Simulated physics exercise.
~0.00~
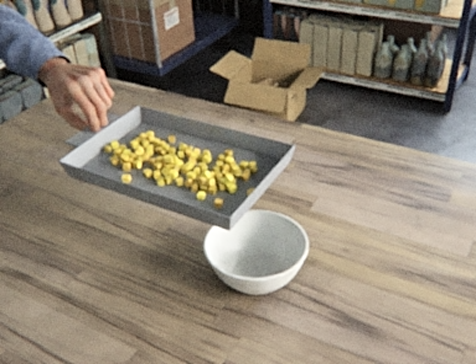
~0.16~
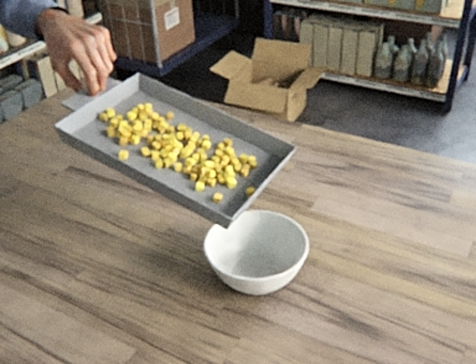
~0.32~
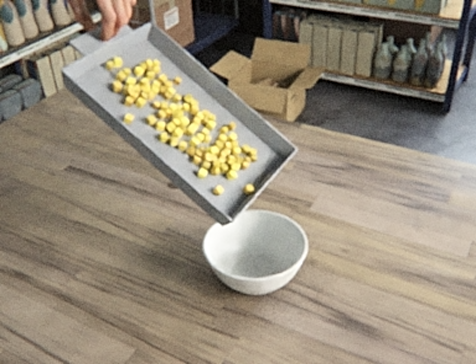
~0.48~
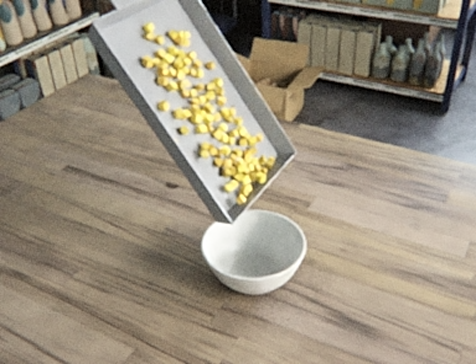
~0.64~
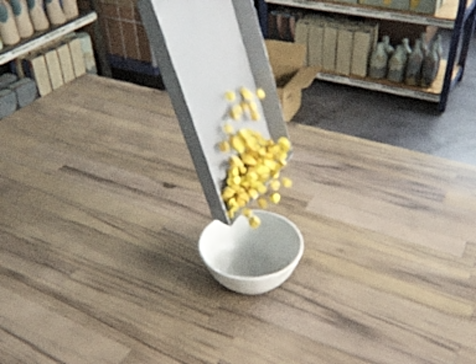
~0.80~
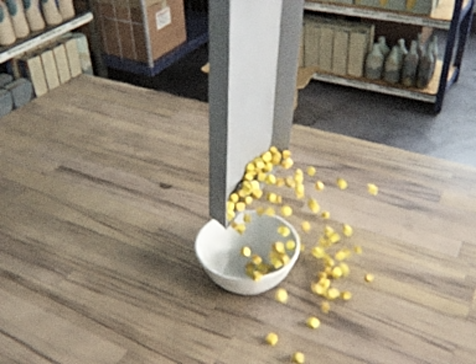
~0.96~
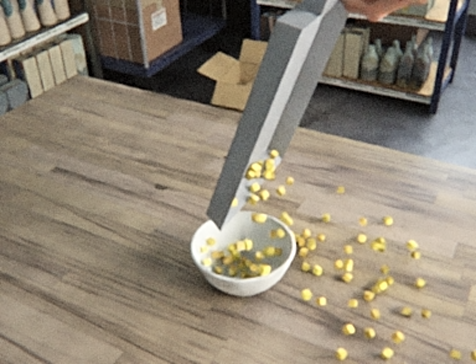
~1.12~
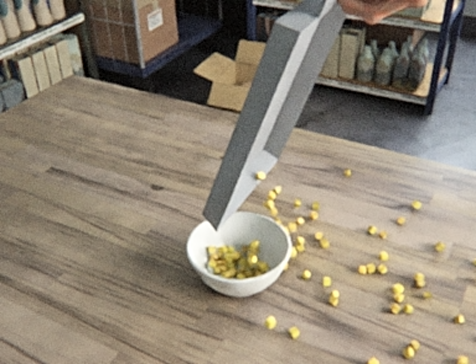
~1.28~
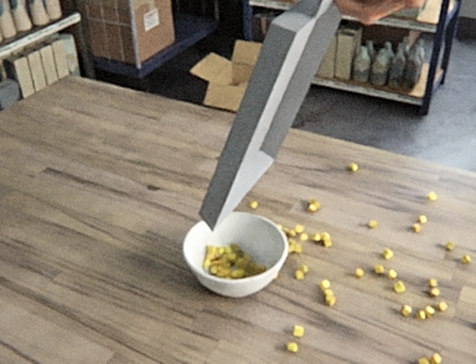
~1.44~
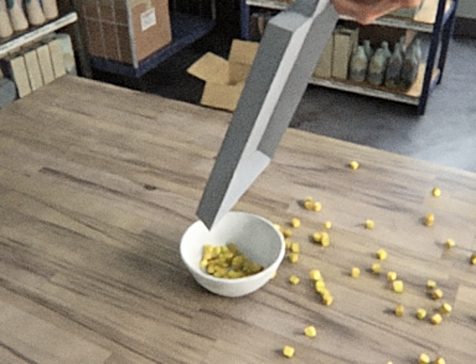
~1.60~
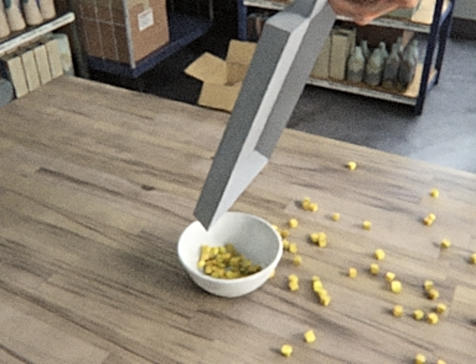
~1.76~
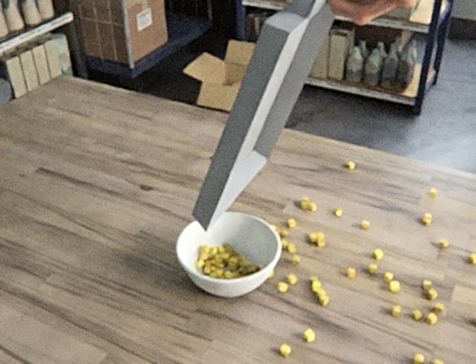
In a storeroom with shelves of bottles and boxes behind, a wooden table is seen from above at an angle. A hand at the upper left holds a shallow grey tray of small yellow cheese cubes beside a white bowl. The tray tips steadily toward the right, and the cubes slide down to its lower corner. They spill in a rush as it swings past upright, some dropping into the bowl and many scattering across the table to the right. The tray stays tilted, with the bowl partly filled and more cubes lying outside it.
